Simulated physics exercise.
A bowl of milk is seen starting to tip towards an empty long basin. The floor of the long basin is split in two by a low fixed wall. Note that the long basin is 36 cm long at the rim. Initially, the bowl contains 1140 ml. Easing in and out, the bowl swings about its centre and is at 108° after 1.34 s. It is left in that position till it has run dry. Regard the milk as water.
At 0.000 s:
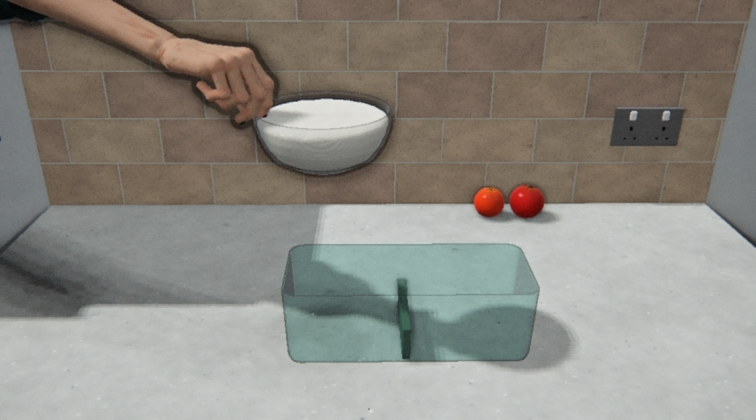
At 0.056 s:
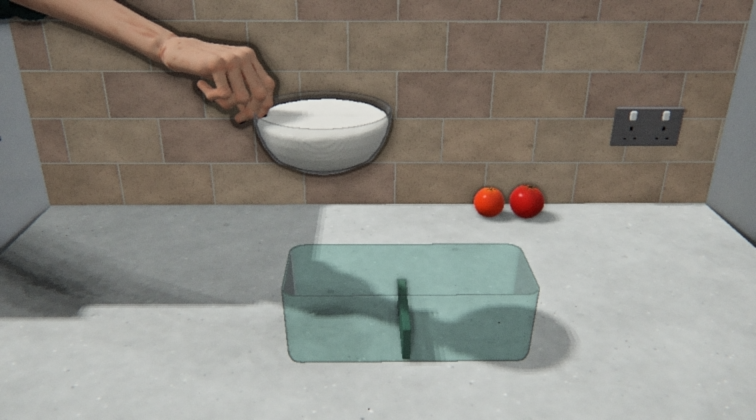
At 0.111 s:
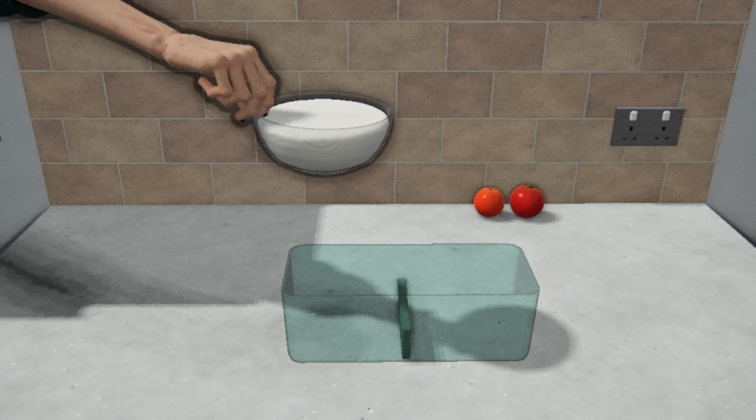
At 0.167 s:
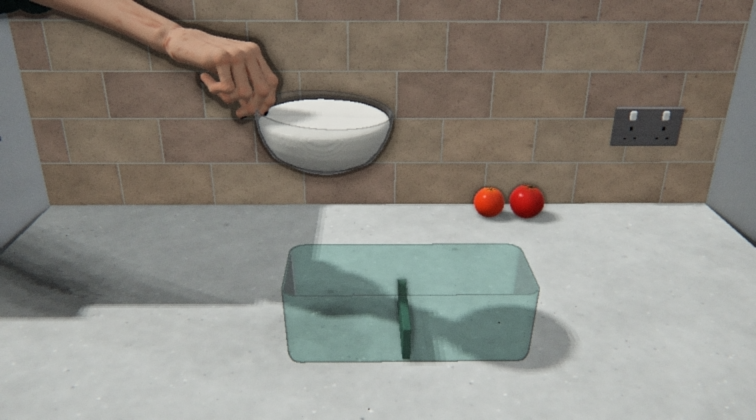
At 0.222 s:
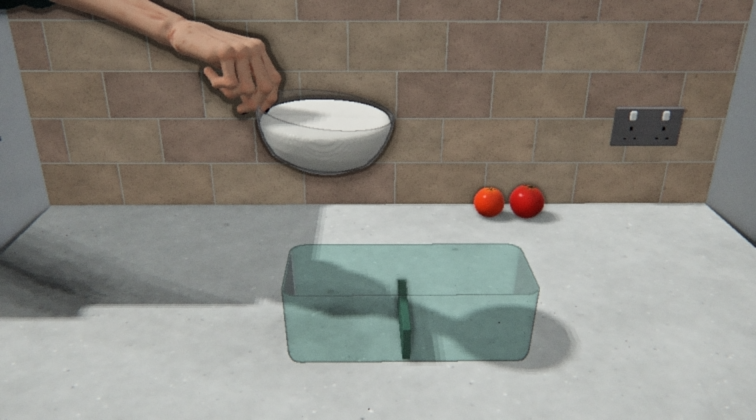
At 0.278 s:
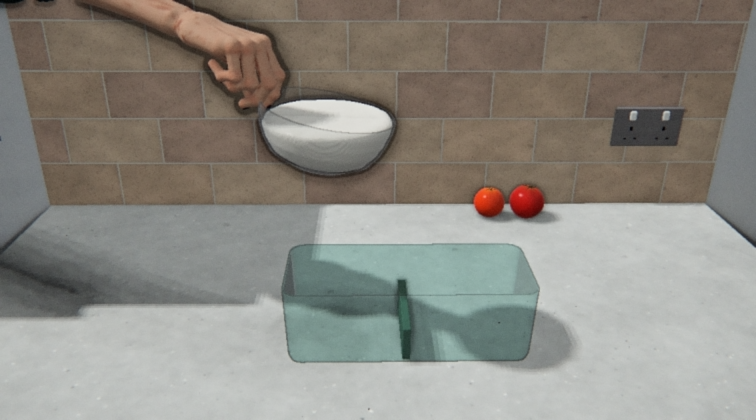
The clip opens on a hand holding a white bowl of milk, level and still, above an empty long clear green basin on a counter, with two tomatoes behind. The hand then rises slightly and shifts right as the bowl gradually leans a little to the right.
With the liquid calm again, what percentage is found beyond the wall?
Beyond the wall there is roughly 80 percent.
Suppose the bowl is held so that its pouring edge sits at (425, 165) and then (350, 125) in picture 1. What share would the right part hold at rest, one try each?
About 90 %, then about 55 %.
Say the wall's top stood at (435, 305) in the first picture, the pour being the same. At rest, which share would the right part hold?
Then it comes to around 60 per cent.
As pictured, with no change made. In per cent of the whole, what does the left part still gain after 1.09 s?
Roughly 8 per cent.
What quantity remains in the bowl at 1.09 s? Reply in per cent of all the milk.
2 per cent or so.
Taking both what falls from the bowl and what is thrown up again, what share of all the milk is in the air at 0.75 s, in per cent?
Around 44 percent.
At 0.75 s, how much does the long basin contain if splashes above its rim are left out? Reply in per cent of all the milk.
18 %, more or less.
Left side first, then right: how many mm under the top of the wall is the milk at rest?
Looks like roughly 44 mm on the left and roughly 16 mm on the right.
By 0.75 s the tilt is 64° and 38 per cent is still to pour, 1 is left of the wall and 17 right of it.
By 1.09 s the tilt is 99° and 2 per cent is still to pour, 9 is left of the wall and 79 right of it.
By 1.45 s the tilt is 108° and 0 per cent is still to pour, 16 is left of the wall and 81 right of it.
By 1.84 s the tilt is 108° and 0 per cent is still to pour, 16 is left of the wall and 80 right of it.
At rest 17 per cent lies left of the wall, 80 right of it and 3 outside.
